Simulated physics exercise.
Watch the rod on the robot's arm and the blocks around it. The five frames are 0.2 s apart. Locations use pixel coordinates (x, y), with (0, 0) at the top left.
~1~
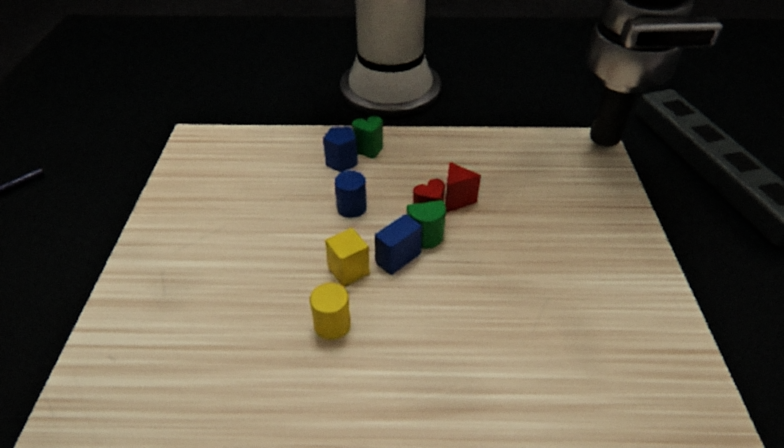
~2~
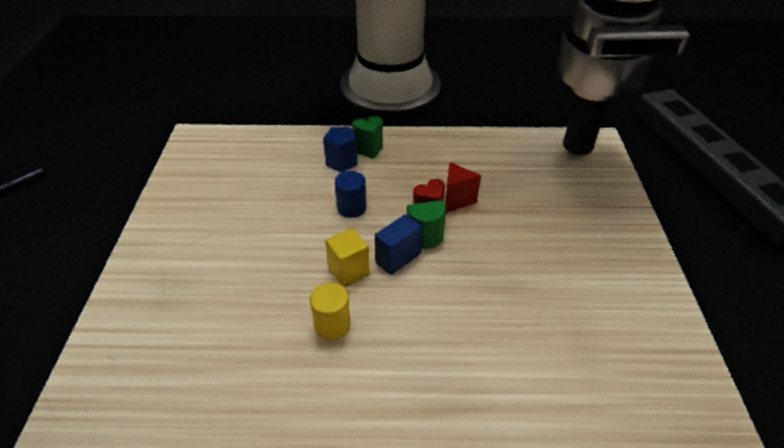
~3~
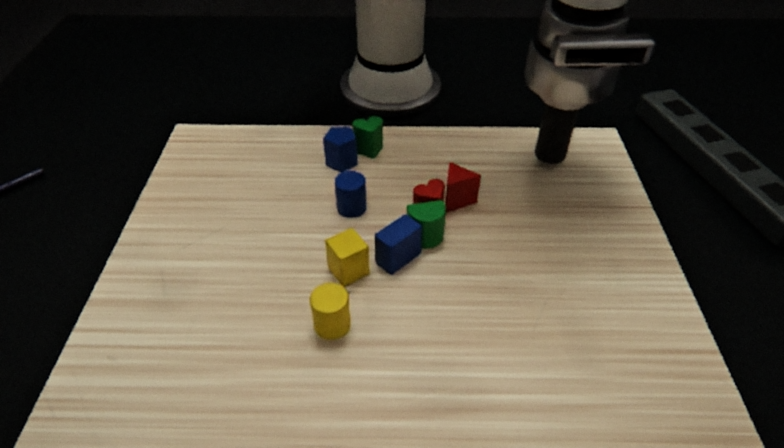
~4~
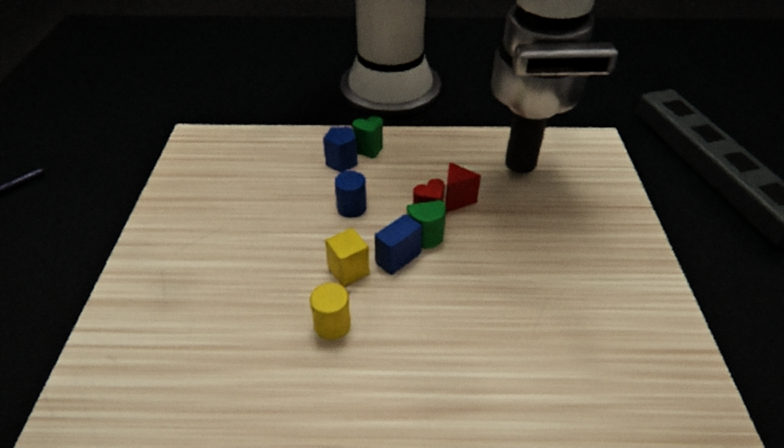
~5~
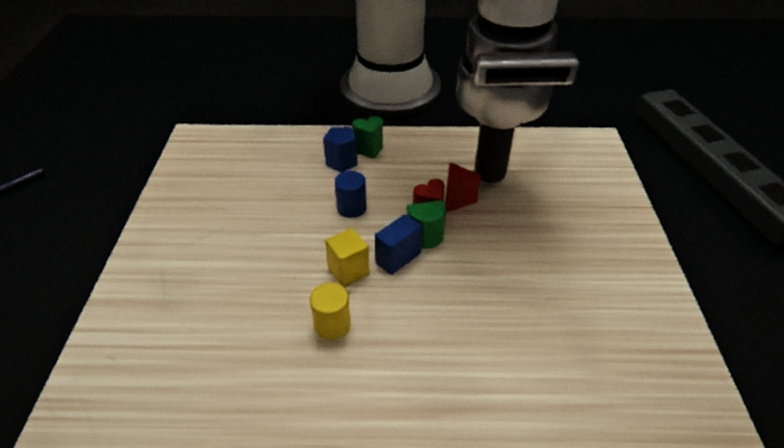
A dark rod on a robot's arm hangs over the far right of a pale wooden board, seen from above its near edge in a dark room. Small blue, green, red and yellow blocks lie about the middle, with a yellow cylinder nearest and a red triangular piece at right. The rod glides steadily left and slightly nearer, up beside the red triangular piece, while blocks and camera stay still.
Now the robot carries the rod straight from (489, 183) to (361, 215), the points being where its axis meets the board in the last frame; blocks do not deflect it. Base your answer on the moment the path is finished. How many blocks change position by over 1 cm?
I'd say three or more blocks get moved.
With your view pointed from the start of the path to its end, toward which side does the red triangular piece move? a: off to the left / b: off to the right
(a)
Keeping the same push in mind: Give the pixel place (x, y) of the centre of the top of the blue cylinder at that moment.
I think it will end close to (328, 180).
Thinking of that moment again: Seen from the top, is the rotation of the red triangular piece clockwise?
It seems not.
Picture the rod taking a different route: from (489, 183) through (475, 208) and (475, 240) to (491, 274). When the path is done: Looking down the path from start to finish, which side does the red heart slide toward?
Towards the right-hand side.
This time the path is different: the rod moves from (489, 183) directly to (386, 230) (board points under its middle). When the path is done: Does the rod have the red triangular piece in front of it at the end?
Answer: Yes.
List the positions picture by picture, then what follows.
In the first frame, lower end of the rod at (604, 139), tops of blocks, blue cylinder at (350, 180), green half-round block at (428, 210), red heart at (431, 188), red triangular piece at (460, 173).
In the second frame, rod at (578, 147), blocks as before.
In the third frame, rod at (550, 156), blocks as before.
In the fourth frame, rod at (520, 165), blocks as before.
In the fifth frame, rod at (490, 174), blue cylinder at (350, 180), green half-round block at (428, 210), red heart at (431, 188), red triangular piece at (460, 173).
The first path, step by step. One third of the way, rod at (449, 184); red heart at (424, 190); red triangular piece at (450, 184), turned 25° anticlockwise.
Two thirds of the way, rod at (405, 195); green half-round block at (428, 212), turned 15° anticlockwise; red heart at (406, 199), turned 55° anticlockwise; red triangular piece at (448, 189), turned 45° anticlockwise.
At the end, rod at (361, 206); blue cylinder at (328, 180); green half-round block at (429, 212), turned 20° anticlockwise; red heart at (396, 203), turned 90° anticlockwise; red triangular piece at (448, 189), turned 45° anticlockwise.
